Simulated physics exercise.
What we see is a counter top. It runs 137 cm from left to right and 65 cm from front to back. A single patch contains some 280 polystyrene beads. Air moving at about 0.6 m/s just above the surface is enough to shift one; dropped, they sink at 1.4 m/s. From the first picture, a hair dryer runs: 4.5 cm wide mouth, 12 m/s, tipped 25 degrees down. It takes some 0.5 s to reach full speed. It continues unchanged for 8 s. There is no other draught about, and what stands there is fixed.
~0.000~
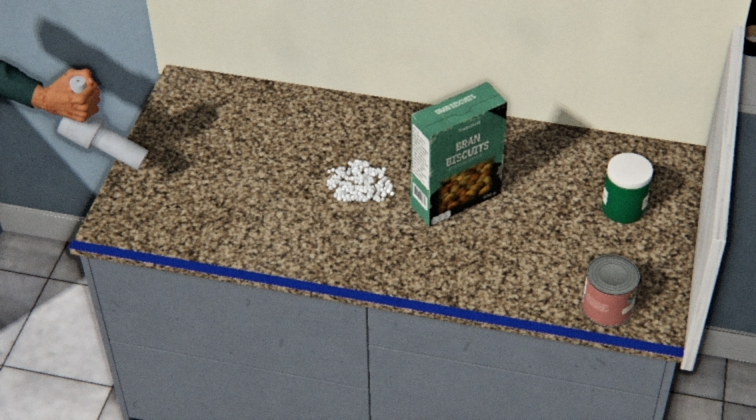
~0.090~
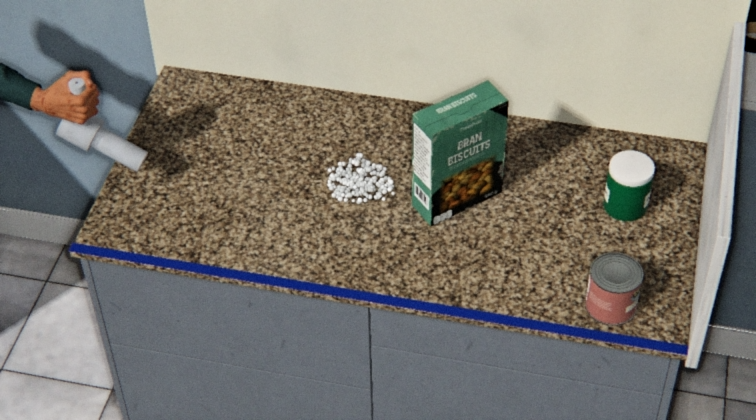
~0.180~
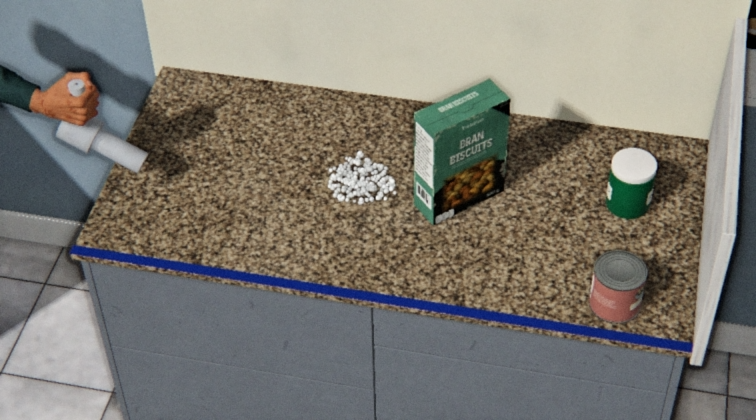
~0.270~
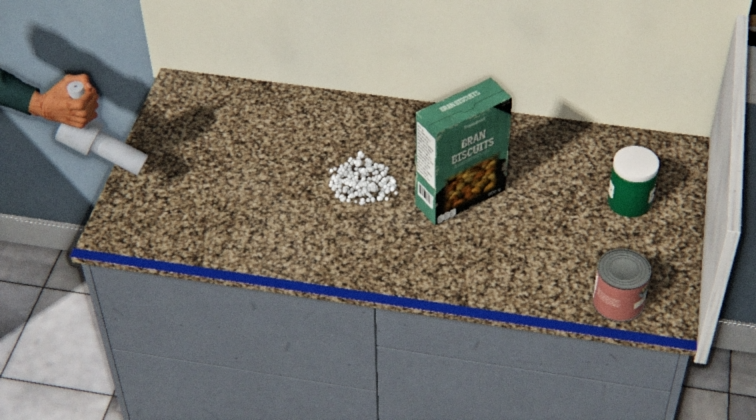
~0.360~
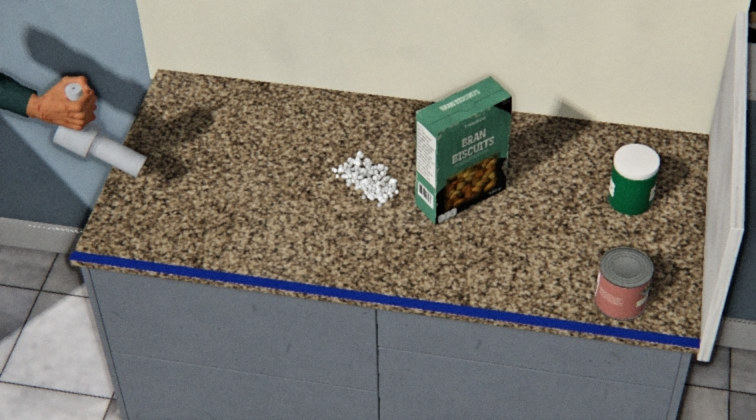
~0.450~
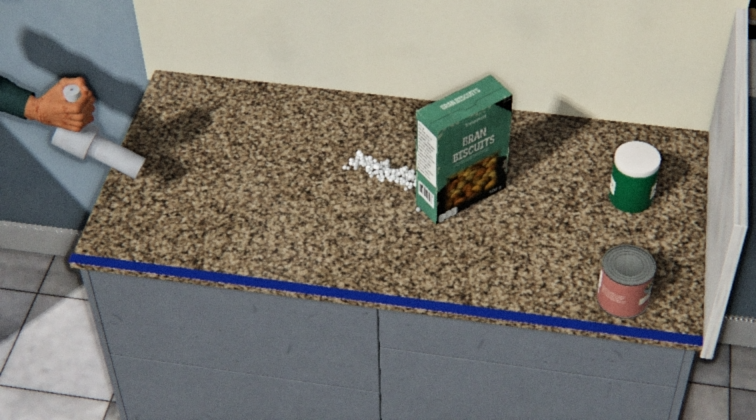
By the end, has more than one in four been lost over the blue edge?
I'd predict that edge sees at most a quarter go past.
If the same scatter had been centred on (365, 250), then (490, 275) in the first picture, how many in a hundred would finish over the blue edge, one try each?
Near 90 % for the first and near 80 % for the second.
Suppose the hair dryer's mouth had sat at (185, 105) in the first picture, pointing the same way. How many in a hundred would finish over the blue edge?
Some 80 %.
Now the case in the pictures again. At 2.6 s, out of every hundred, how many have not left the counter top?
Close to 100 in a hundred are still there.
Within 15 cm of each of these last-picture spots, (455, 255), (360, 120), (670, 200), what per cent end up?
0 %, 0 %, 40 %.
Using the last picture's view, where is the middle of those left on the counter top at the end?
Look somewhere near (616, 174).
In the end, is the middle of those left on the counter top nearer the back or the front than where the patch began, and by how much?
Toward the rear, roughly 10 cm.
After 1.6 s, 99 % are on the move or not yet settled, 0 % are over the blue edge; the middle of those still in play is near (686, 135).
After 2.6 s, 98 % are on the move or not yet settled, 0 % are over the blue edge; the middle of those still in play is near (666, 169).
After 4.4 s, 96 % are on the move or not yet settled, 0 % are over the blue edge; the middle of those still in play is near (630, 174).
After 8.0 s, at the end, 0 % are over the blue edge; the middle of those still in play is near (616, 174).
